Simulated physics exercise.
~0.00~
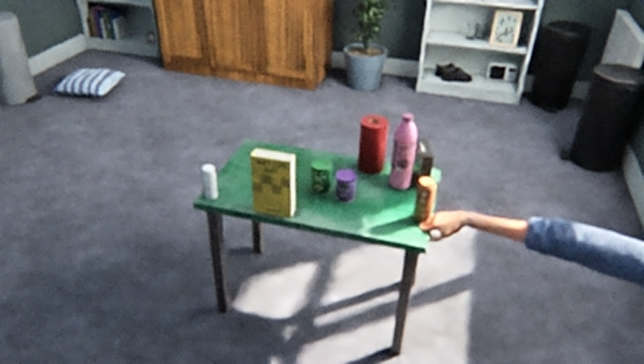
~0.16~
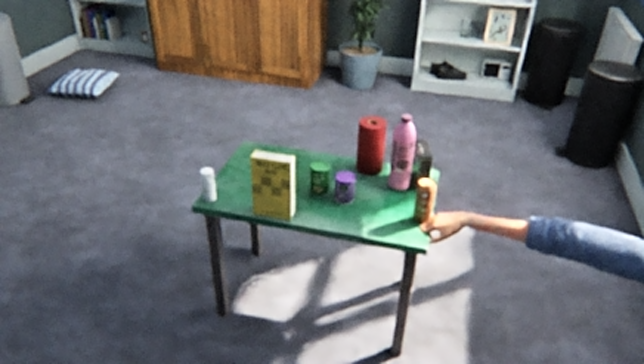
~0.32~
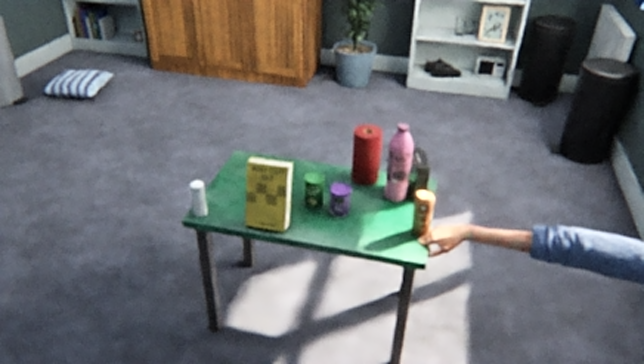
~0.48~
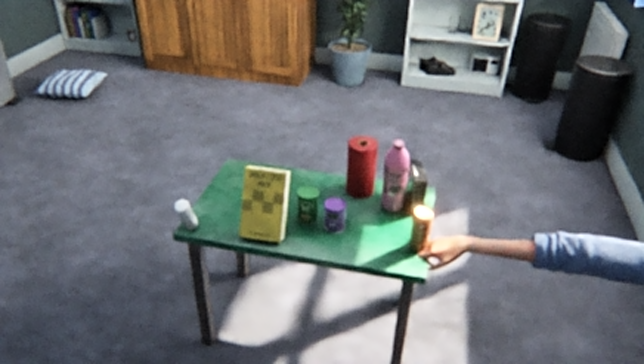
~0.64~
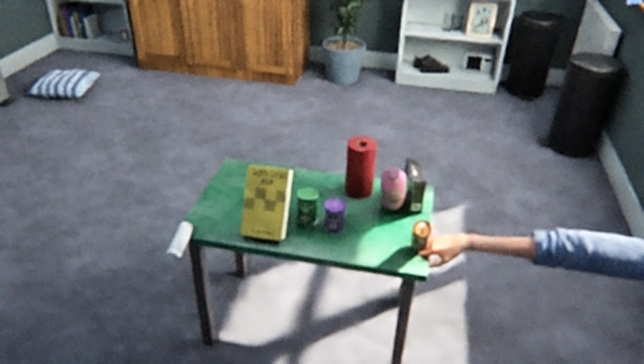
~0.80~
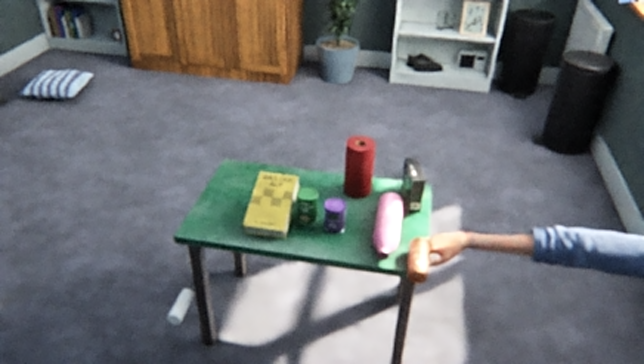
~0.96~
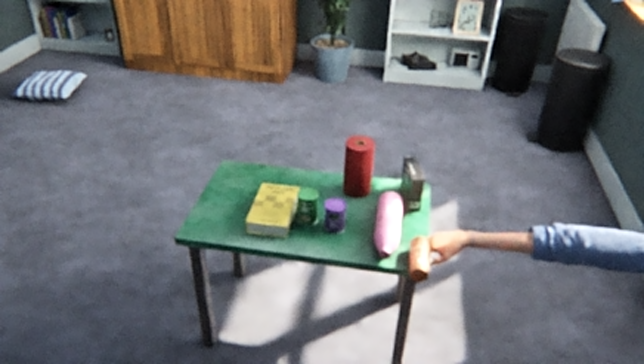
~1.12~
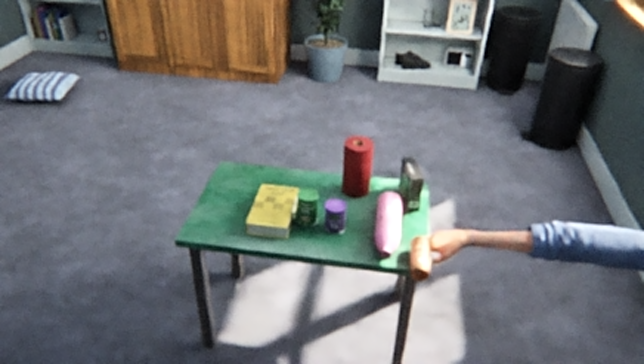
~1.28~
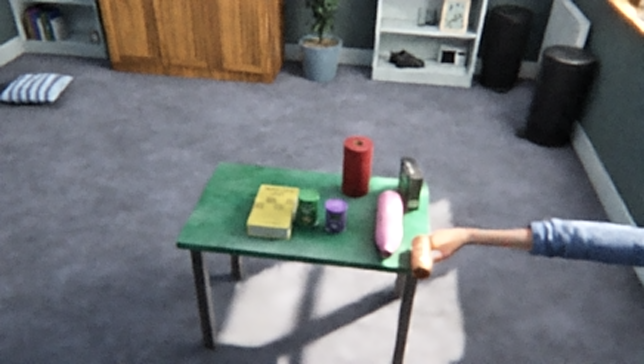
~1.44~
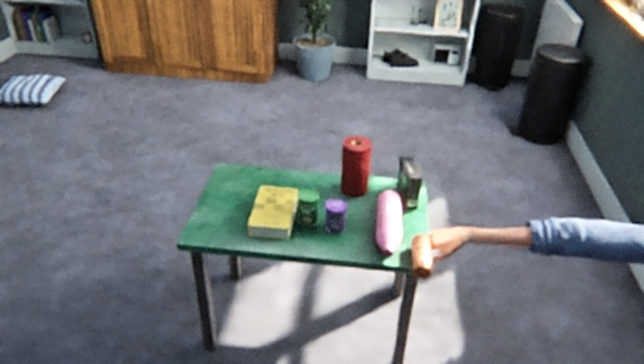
Grey-carpeted room, a hand jerking a green table forward, white shaker falling off, yellow book, pink bottle and orange can toppling on top.
